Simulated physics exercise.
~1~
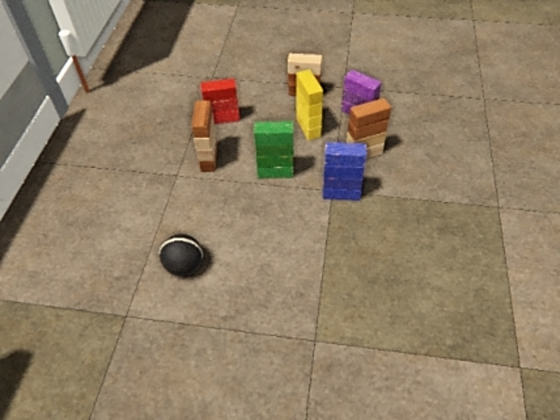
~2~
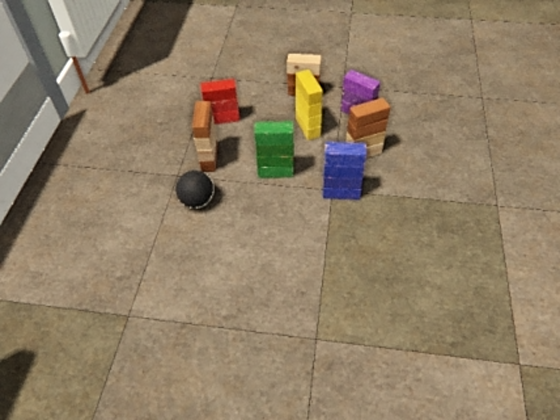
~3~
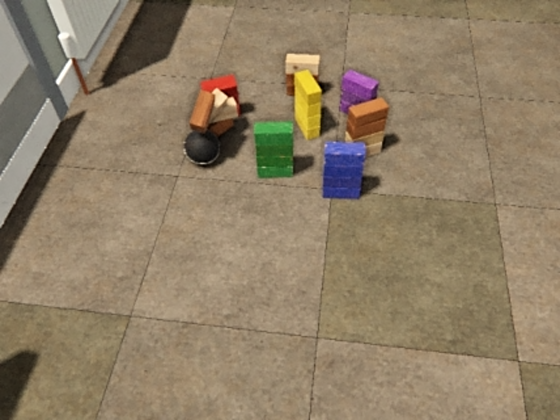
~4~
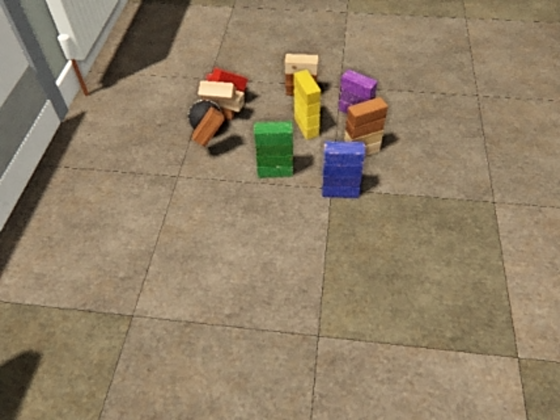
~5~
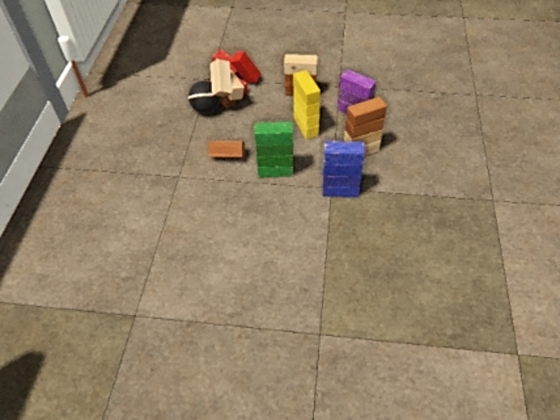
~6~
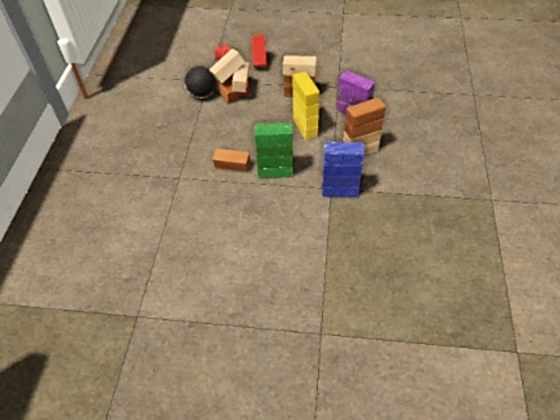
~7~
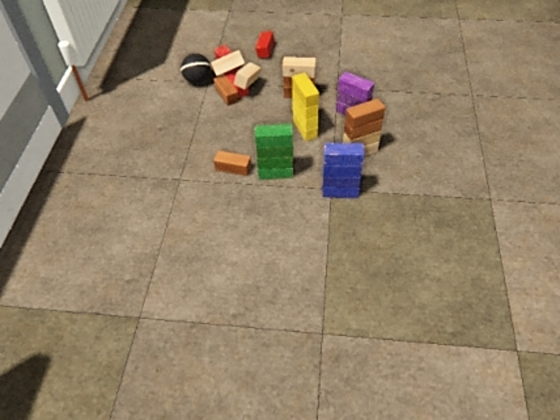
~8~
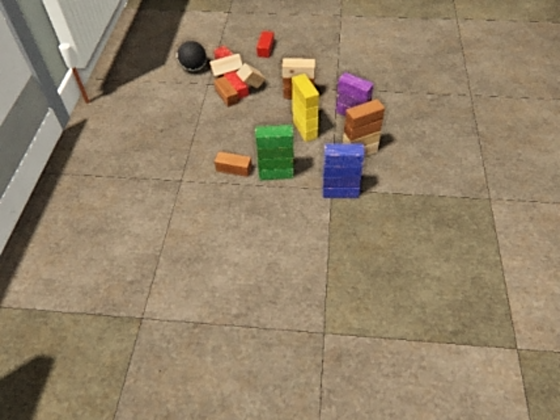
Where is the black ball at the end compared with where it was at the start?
At the start the ball is on the open floor below the towers, toward the left. By the end it is near the top of the view, just up and to the left of the fallen blocks.
